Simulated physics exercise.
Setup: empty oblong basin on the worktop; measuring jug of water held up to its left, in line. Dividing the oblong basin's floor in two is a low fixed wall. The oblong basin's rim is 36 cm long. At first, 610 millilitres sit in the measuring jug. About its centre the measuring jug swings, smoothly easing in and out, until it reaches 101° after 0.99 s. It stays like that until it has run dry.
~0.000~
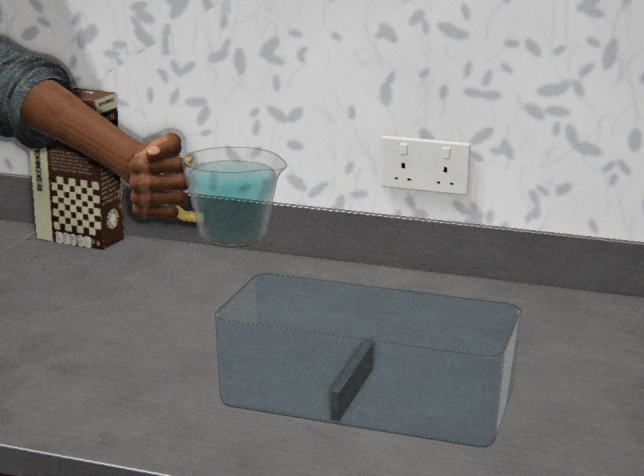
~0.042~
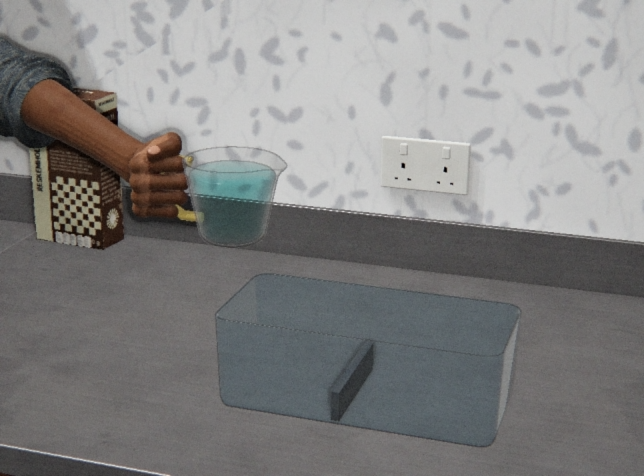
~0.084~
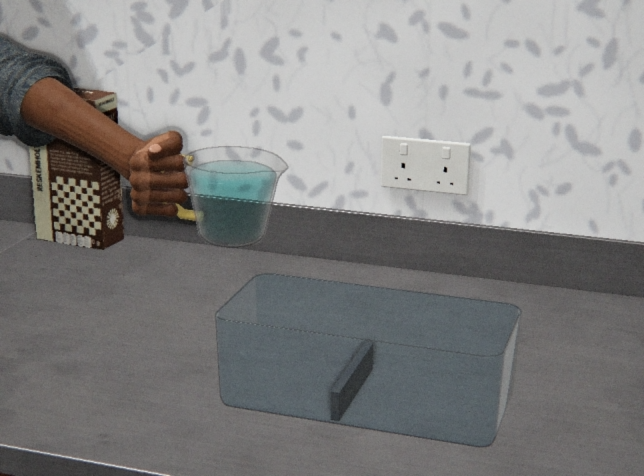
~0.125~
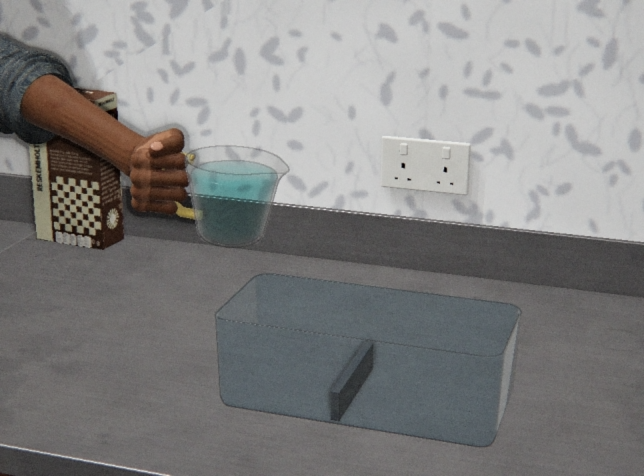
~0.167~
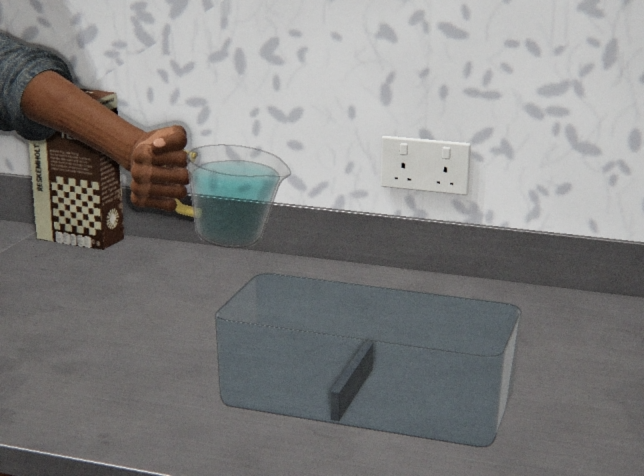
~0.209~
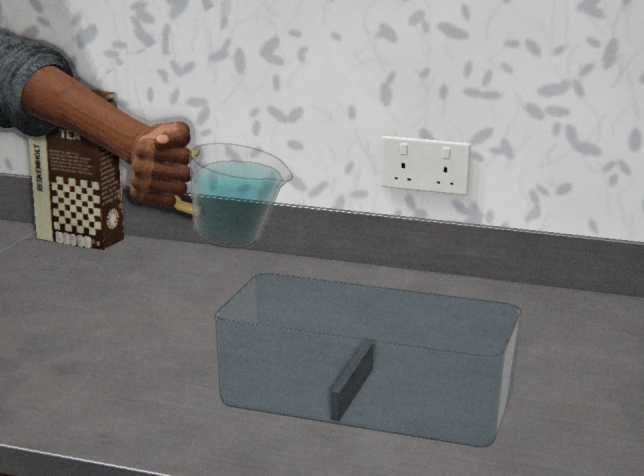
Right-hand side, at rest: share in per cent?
14 per cent.
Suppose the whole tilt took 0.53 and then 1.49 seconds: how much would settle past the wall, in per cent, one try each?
In order, 10 and 20 per cent.
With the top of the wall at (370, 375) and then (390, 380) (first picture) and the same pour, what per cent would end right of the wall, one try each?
10 in a hundred, followed by 15 in a hundred.
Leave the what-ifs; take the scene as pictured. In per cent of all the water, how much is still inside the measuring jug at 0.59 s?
Some 68 % of it is still there.
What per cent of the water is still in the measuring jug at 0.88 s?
Around 14 in a hundred.
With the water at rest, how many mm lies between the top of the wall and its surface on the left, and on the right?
Close to 18 mm left and close to 38 mm right.
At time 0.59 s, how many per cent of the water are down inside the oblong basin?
About 9 per cent.
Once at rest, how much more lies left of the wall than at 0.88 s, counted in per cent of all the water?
I'd put it near 22 percent.
After 0.59 s the tilt is 66° and 68 per cent is still to pour, 9 is left of the wall and 0 right of it.
After 0.88 s the tilt is 98° and 14 per cent is still to pour, 62 is left of the wall and 10 right of it.
After 1.17 s the tilt is 101° and 0 per cent is still to pour, 84 is left of the wall and 13 right of it.
After 1.49 s the tilt is 101° and 0 per cent is still to pour, 84 is left of the wall and 14 right of it.
In the end 84 per cent lies left of the wall, 14 right of it and 1 outside.
